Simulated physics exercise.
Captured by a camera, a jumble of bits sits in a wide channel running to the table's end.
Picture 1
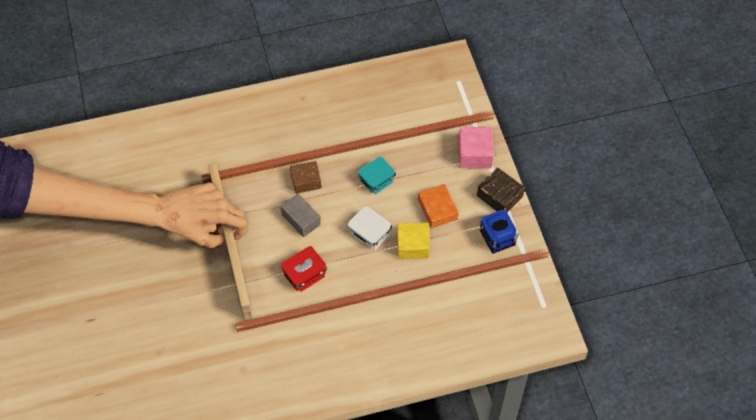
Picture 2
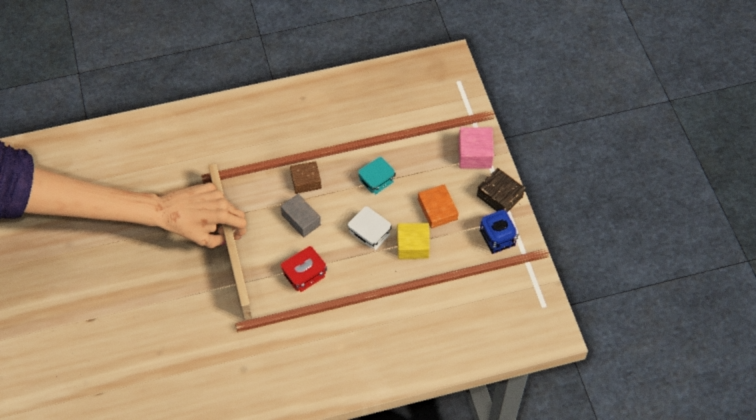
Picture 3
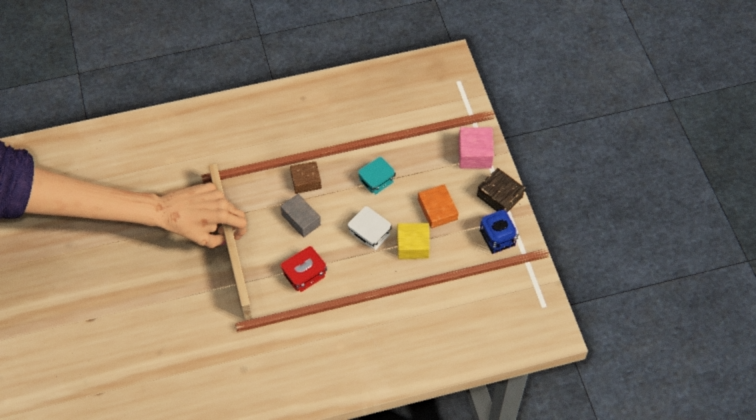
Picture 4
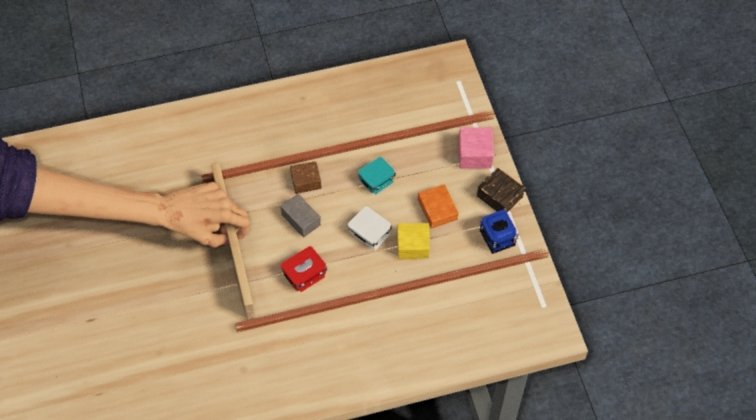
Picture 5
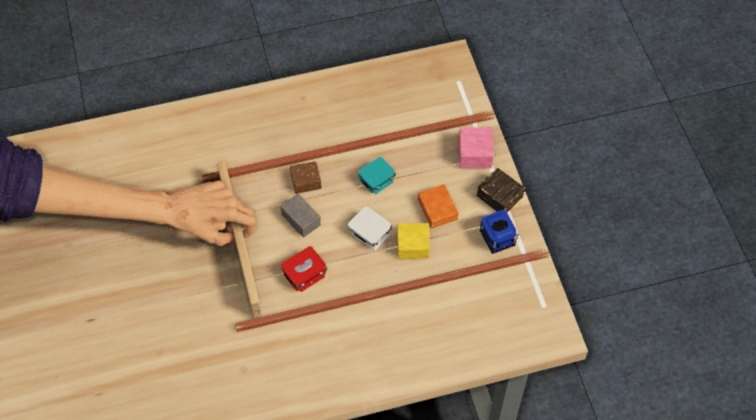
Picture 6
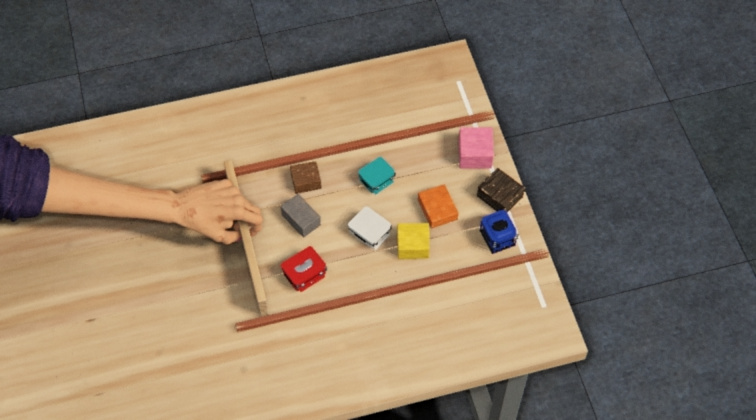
A hand slides a wooden bar slightly right toward scattered colourful blocks, which stay still.
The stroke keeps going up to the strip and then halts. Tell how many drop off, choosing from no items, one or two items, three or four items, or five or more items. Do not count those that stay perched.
Lost five or more.
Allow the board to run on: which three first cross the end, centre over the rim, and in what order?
They are the blue case, then the black block, then the pink block.
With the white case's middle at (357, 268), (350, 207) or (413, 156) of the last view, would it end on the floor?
Spot by spot, it drops away, then drops away, then drops away.
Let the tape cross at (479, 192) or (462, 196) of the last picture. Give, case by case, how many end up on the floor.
In order, 4 then 3.
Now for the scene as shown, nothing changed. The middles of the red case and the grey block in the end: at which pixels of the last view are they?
You'll find the red case at roughly (535, 229) and the grey block at roughly (506, 171).
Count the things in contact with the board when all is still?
The count is 4.
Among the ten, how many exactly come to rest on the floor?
The number that fall is 6.
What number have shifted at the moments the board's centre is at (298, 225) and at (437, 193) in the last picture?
Moved so far: 2, then 10.
Soon after, none off yet; black block at rest near (501, 192); pink block at rest near (476, 148); blue case at rest near (499, 232).
In the end, the number that fall off is five or more; gone, turquoise case, yellow block, orange block, blue case, pink block and black block.
